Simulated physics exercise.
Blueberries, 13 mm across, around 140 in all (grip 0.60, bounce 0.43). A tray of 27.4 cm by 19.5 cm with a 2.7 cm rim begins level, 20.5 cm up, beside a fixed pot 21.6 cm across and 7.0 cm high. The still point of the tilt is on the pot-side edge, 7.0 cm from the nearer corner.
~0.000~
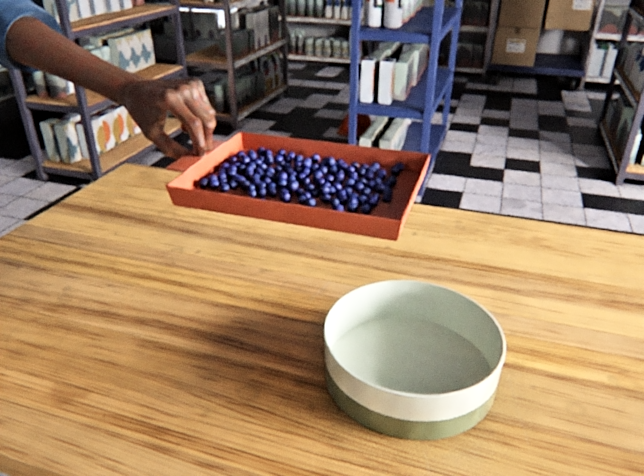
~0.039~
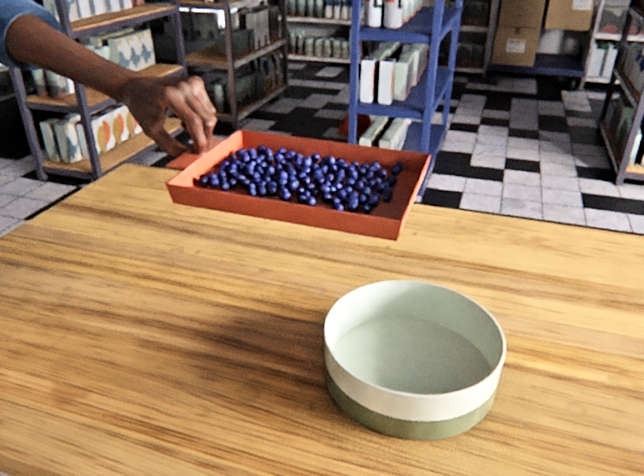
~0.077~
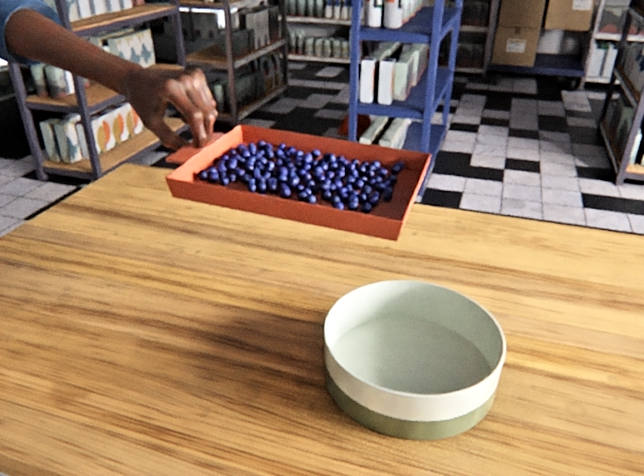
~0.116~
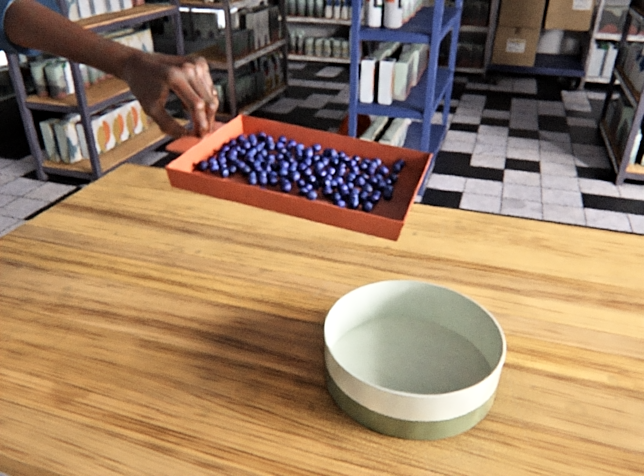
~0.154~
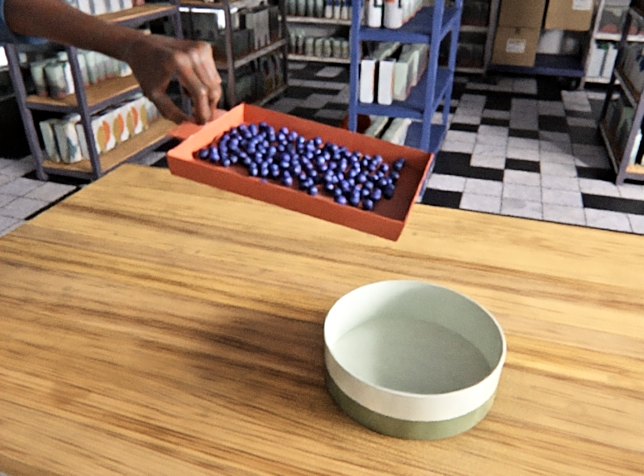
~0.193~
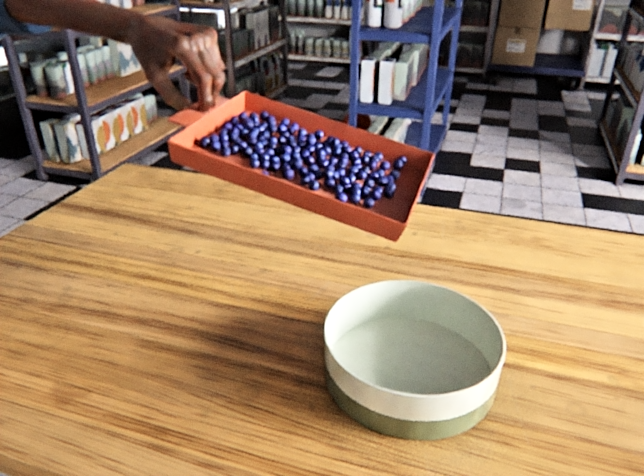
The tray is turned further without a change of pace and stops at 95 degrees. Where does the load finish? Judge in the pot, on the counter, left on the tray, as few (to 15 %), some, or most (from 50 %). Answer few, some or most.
Pot: Most, counter: Some, tray: Few.
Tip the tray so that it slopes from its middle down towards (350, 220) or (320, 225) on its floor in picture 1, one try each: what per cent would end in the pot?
About 100 and 70 per cent.
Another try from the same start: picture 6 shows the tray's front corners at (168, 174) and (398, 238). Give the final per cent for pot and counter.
Pot 65, counter 35.
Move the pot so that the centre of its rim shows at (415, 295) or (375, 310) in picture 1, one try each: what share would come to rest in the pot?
Some 75 and 35 per cent.
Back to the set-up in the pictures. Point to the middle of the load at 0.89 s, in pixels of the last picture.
Near (417, 179).
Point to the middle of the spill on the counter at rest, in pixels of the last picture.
At about (498, 318).
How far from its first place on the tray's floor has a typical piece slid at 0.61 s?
Roughly 9 cm.
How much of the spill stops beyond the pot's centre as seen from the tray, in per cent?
Some 90 per cent.
After 0.61 s, tilt 52 degrees; the tray holds 100 %, the pot 0 %.
After 0.89 s, tilt 79 degrees; the tray holds 90 %, the pot 0 %.
Then, at 1.27 s, tilt 95 degrees; the tray holds 35 %, the pot 25 %.
At rest (2.6 s), pot 70 %, counter 30 %, tray 0 %.
